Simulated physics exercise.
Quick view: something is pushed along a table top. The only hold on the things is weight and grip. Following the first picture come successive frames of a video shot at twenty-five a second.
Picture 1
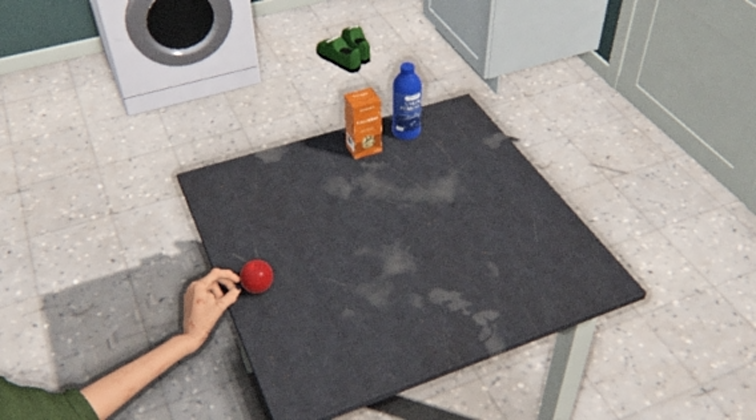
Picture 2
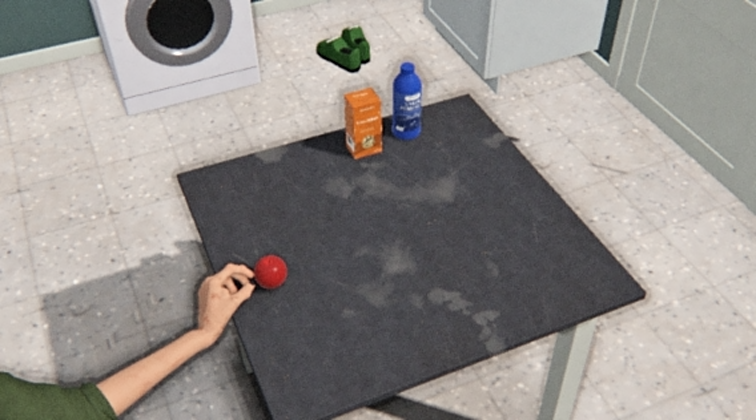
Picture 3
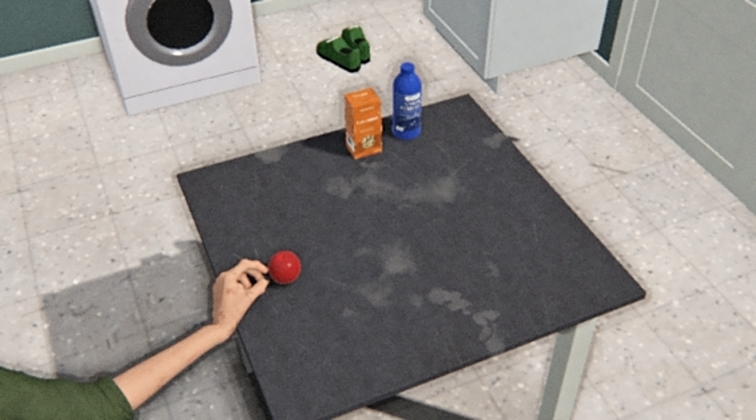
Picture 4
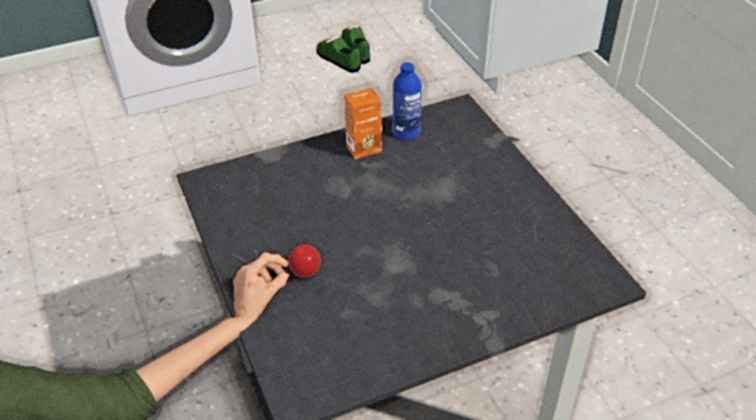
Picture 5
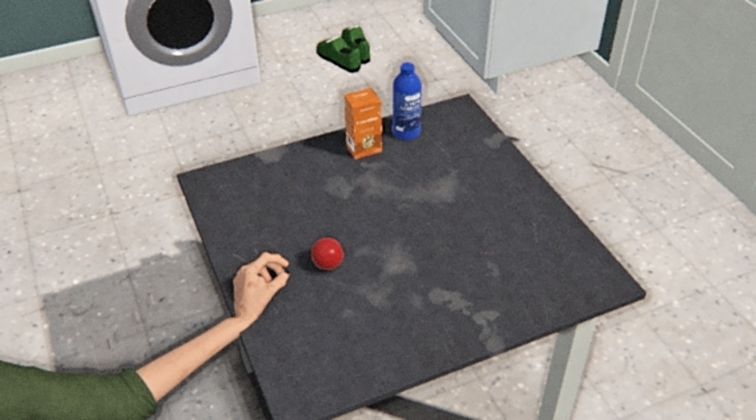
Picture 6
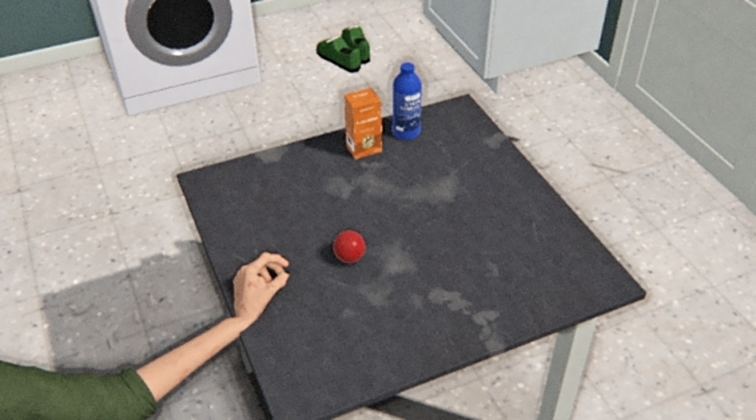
A red apple was pushed rightward across a dark table by a hand, then kept moving right and slightly away after the hand stopped, with an orange carton and blue bottle standing still behind.
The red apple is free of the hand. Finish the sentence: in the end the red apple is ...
Off the table.
Then, 0.20 s past the last view, red apple displaced well along near (451, 214).
Then, 0.40 s past the last view, red apple displaced well along near (540, 185).
Then, 0.70 s past the last view, red apple now off the table.
Then, 0.90 s past the last view, things are still on the move.
Finally, off the table, red apple.
